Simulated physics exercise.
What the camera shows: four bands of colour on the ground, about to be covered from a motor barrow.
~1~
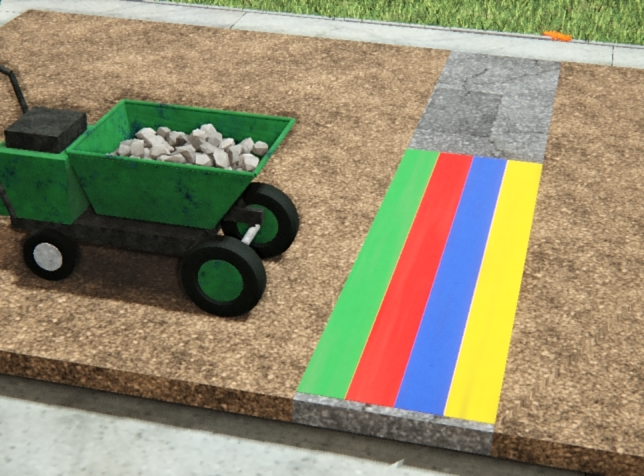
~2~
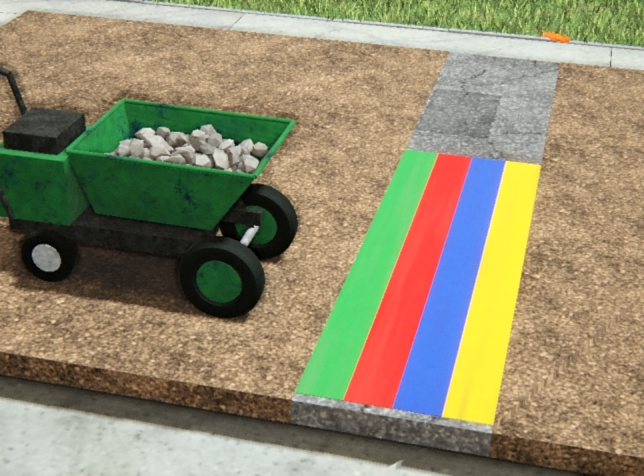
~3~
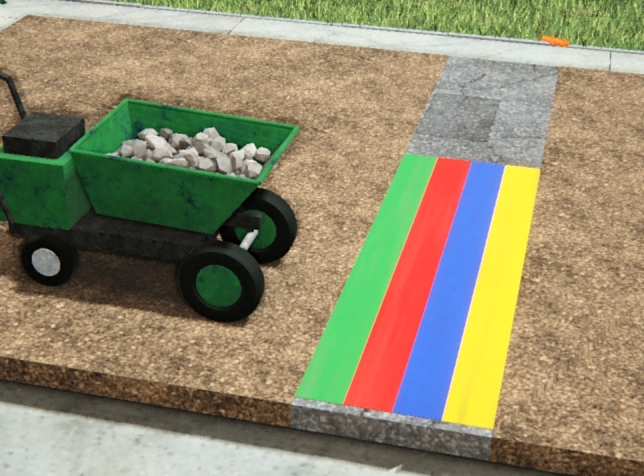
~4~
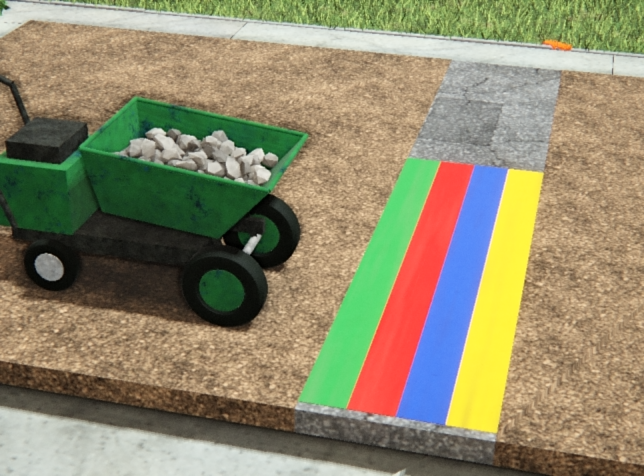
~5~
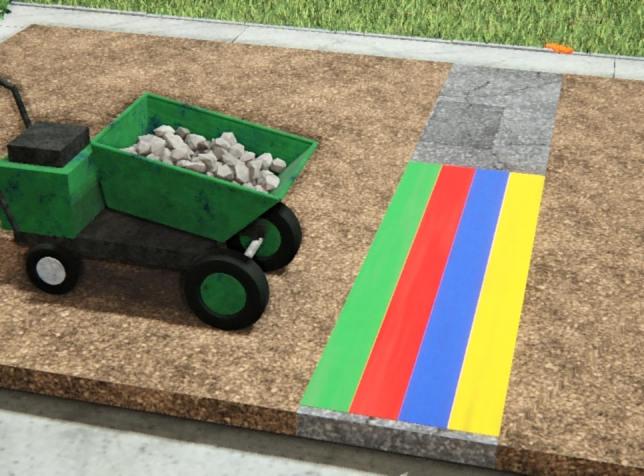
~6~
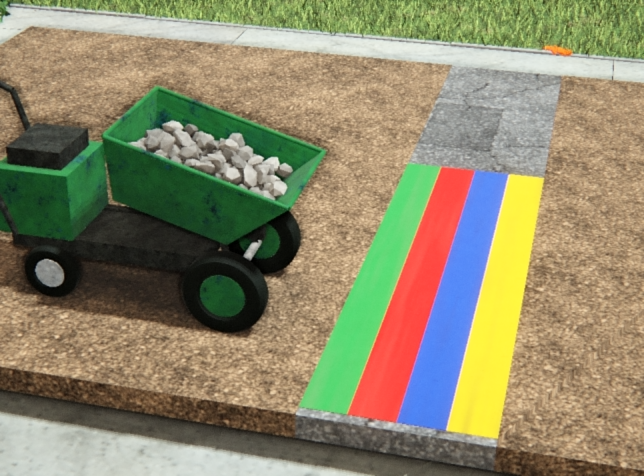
A green motor barrow with a skip of broken grey stones stands at the left on a brown, gritty surface, seen from above at an angle, with grass along the top. To its right, green, red, blue and yellow strips lie side by side on a grey stone band. The skip stays level at first, then tilts gradually toward the strips, its back rising, while the view shifts very slightly.
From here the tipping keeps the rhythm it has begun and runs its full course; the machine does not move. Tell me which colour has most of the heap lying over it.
Most of the heap lies over red.
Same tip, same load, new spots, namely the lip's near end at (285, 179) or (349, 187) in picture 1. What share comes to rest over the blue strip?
First position: Some 30 percent; second position: Some 20 percent.
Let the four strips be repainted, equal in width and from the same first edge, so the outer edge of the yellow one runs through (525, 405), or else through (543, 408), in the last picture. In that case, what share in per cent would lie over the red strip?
Roughly 30 % and 30 %.
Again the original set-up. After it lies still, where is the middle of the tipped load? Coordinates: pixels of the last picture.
About (412, 314).
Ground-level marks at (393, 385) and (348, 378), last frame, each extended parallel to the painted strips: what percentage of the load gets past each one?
I reckon some 40 per cent and some 70 per cent.
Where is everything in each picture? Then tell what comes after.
The first picture shows lip of the skip near (254, 175), level; top of the load near (178, 158), broken stones; green strip near (336, 357); red strip near (383, 365); blue strip near (430, 372); yellow strip near (478, 379).
The second picture shows lip of the skip near (254, 177), level; top of the load near (178, 159).
The third picture shows lip of the skip near (259, 183), tipped barely; top of the load near (181, 161).
The fourth picture shows lip of the skip near (269, 191), tipped a little; top of the load near (187, 161).
The fifth picture shows lip of the skip near (279, 200), tipped a little; top of the load near (167, 156).
The sixth picture shows lip of the skip near (288, 209), tipped clearly; top of the load near (175, 153); green strip near (339, 372); red strip near (385, 380); blue strip near (432, 387); yellow strip near (480, 394).
Shortly afterwards, skip tipped steeply; the whole lot in the skip.
Next, skip tipped right over; the bulk in the skip; a little over the green strip; a little over the red strip; only a few falling.
Some moments later, skip tipped right over; near a quarter in the skip; near a quarter over the green strip; near a third over the red strip; near a quarter over the blue strip; a little over the yellow strip; only a few off the paint.
In the end, skip tipped right over; near a quarter in the skip; near a quarter over the green strip; near a third over the red strip; near a quarter over the blue strip; a little over the yellow strip; only a few off the paint.
